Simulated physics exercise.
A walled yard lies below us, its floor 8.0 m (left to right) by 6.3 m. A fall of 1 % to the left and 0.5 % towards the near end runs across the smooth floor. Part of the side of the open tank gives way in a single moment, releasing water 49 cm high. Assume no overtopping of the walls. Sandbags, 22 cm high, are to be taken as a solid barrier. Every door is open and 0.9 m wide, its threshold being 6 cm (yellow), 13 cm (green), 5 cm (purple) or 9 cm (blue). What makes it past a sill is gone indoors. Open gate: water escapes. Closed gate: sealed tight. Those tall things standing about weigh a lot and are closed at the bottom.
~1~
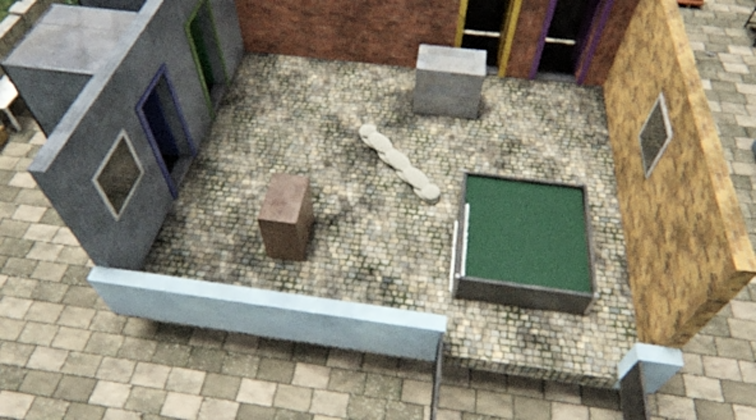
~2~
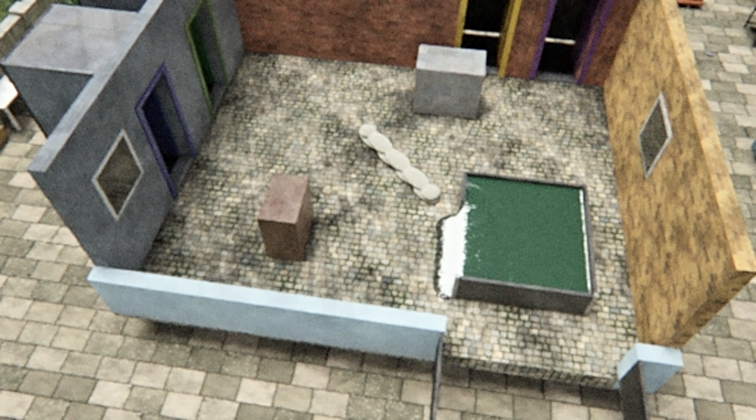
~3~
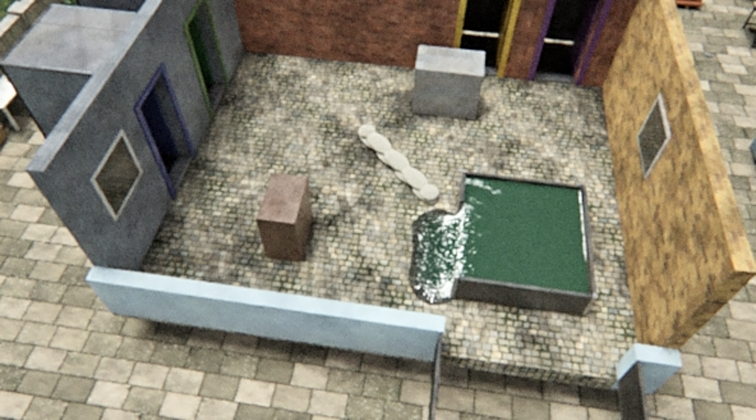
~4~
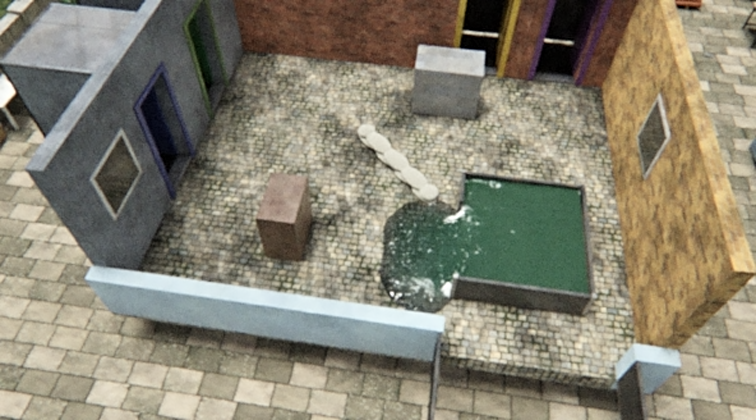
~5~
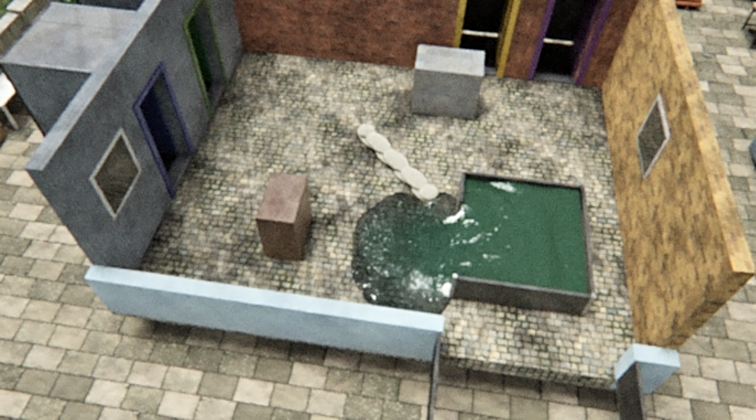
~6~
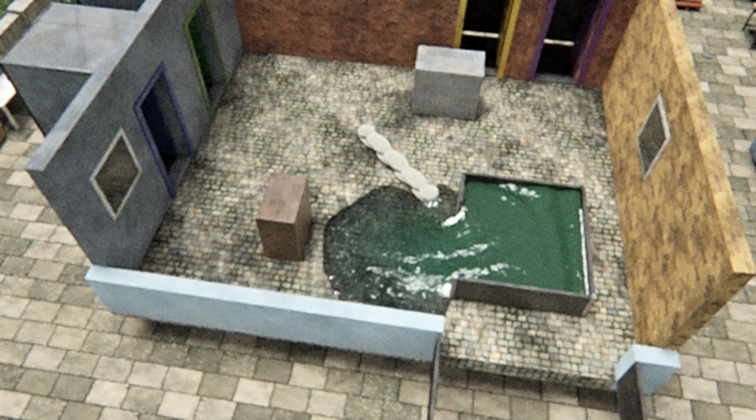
Green water bursts from the left side of a tank and spreads leftward across the walled yard.
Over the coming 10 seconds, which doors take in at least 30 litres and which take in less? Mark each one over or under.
Yellow door - under; green door - under; purple door - under; blue door - under.
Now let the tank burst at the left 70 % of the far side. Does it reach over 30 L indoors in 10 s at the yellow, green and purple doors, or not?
Then yellow would come out on the high side, green on the low side and purple on the high side.
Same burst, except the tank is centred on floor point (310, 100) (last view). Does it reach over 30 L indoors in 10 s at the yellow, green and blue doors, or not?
Against that limit: Yellow below, green past it, blue below.
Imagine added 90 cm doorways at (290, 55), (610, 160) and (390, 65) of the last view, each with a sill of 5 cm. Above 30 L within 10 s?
So, in the order given, it's beyond the mark, then shy of the mark, then shy of the mark.
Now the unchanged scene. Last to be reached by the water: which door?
The purple door is last.
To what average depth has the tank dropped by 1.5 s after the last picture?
About 24 centimetres on average.
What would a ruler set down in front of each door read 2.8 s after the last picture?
In centimetres - yellow: 0, green: 10, purple: 0, blue: 12.
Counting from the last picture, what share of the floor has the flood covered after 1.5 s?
About 25 per cent.
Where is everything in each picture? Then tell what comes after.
The first picture shows the open tank at (524, 231) is whole and still, 49 cm deep.
In the second picture, water pours out at (459, 250) and has run 0.8 m, to (448, 219); typically 7 cm deep outside, 49 cm at the open tank's back.
In the third picture, the front is at (438, 213), 1.0 m from the gap at (458, 251); 1.0 m2 of floor is under water; 49 cm left at the back of the open tank.
In the fourth picture, the front is at (399, 216), 1.3 m from the gap at (457, 252); 2.0 m2 of floor is under water; 49 cm left at the back of the open tank.
In the fifth picture, water pours out at (457, 252) and has run 1.7 m, to (363, 222); typically 6 cm deep outside, 49 cm at the open tank's back.
In the sixth picture, the front is at (331, 227), 2.2 m from the gap at (457, 252); 4.4 m2 of floor is under water; 44 cm left at the back of the open tank.
Then, 0.7 s after the last picture water covers 20 % of the floor and is deepest (29 cm) near (310, 251); yellow door not reached, green door not reached, purple door not reached, blue door not reached.
Then, 1.5 s after the last picture water covers 25 % of the floor and is deepest (31 cm) near (270, 314); yellow door not reached, green door not reached, purple door not reached, blue door not reached.
Then, 2.8 s after the last picture water covers 45 % of the floor and is deepest (28 cm) near (138, 295); yellow door not reached, green door 10 cm at the sill, 0 L in, purple door not reached, blue door 12 cm at the sill, 0 L in.
Then, 5.3 s after the last picture water covers 55 % of the floor and is deepest (17 cm) near (281, 61); yellow door not reached, green door 9 cm at the sill, 0 L in, purple door not reached, blue door 7 cm at the sill, 7 L in.
Then, 9.3 s after the last picture water covers 70 % of the floor and is deepest (12 cm) near (201, 142); yellow door 4 cm at the sill, 0 L in, green door 11 cm at the sill, 0 L in, purple door 2 cm at the sill, 0 L in, blue door 5 cm at the sill, 7 L in.
